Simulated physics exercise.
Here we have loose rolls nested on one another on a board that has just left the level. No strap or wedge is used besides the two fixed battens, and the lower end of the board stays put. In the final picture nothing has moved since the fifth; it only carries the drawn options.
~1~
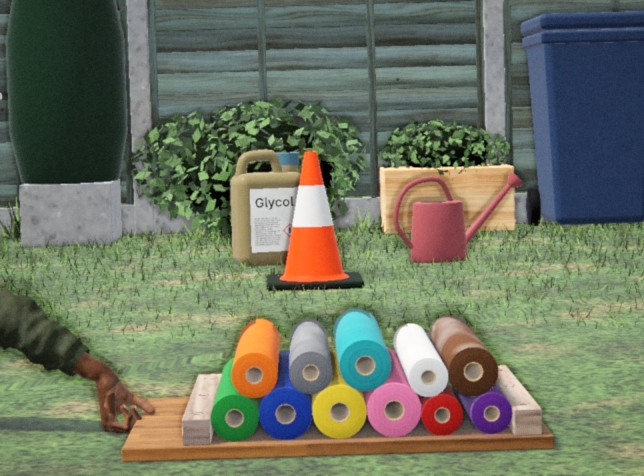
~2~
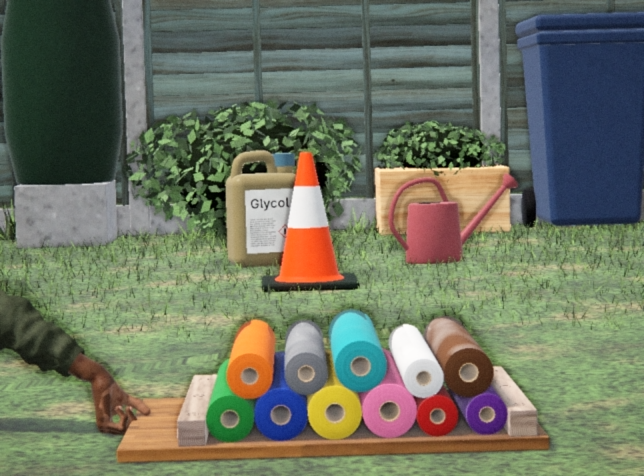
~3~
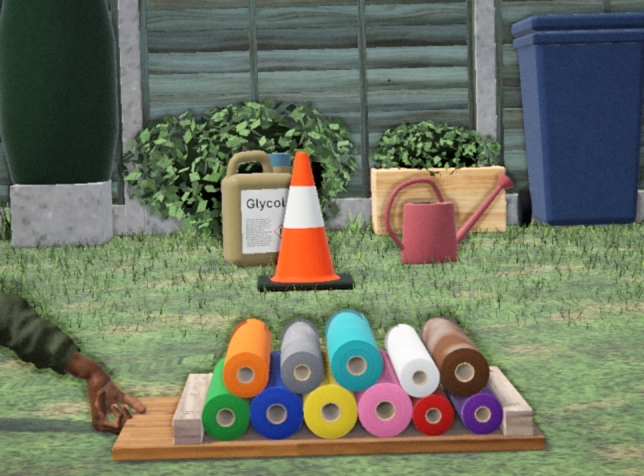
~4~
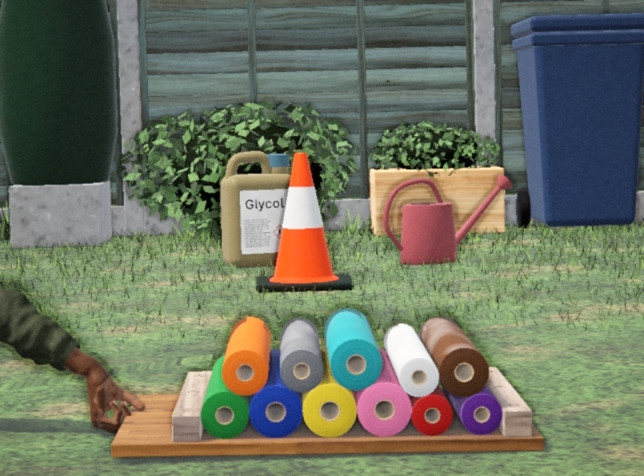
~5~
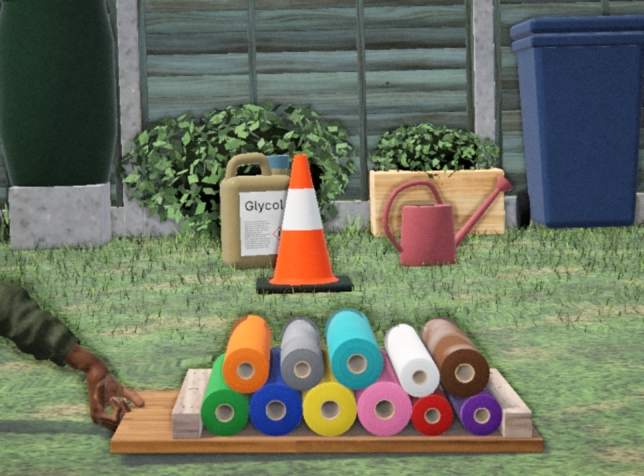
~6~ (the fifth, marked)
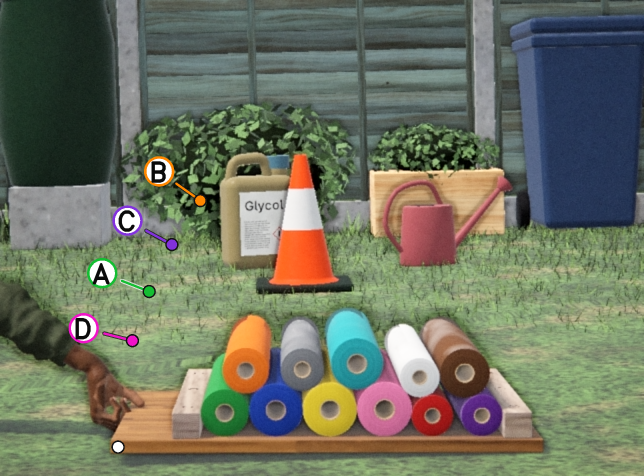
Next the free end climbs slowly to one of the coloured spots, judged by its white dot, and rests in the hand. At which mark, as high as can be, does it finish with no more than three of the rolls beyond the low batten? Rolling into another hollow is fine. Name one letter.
At most to C.
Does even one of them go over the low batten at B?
Yes.
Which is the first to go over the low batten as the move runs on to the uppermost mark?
The brown one.
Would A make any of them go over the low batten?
Yes, at A.
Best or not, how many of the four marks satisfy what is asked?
Three of the four.
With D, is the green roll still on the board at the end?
The green roll: Yes.
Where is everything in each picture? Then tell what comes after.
In the first frame, green roll (235, 418); blue roll (285, 414); yellow roll (339, 412).
In the second frame, yellow roll (335, 413); pink roll (389, 411).
In the third frame, board (326, 409); green roll (226, 417); blue roll (277, 414); white roll (419, 378).
In the fourth frame, board (324, 408); green roll (225, 415); blue roll (276, 412).
In the fifth frame, board (325, 407); green roll (225, 413); blue roll (276, 410).
On the marked copy, A at (149, 291); B at (200, 201); C at (172, 245); D at (132, 341); the white dot at (118, 447).
Following C. Soon after the start, board at 17°.
Later, board at 30°.
In the end, board at 30°, two over the low batten (white, brown).
As for the rest, A two over the low batten (white, brown); B five over the low batten; D one over the low batten (brown).
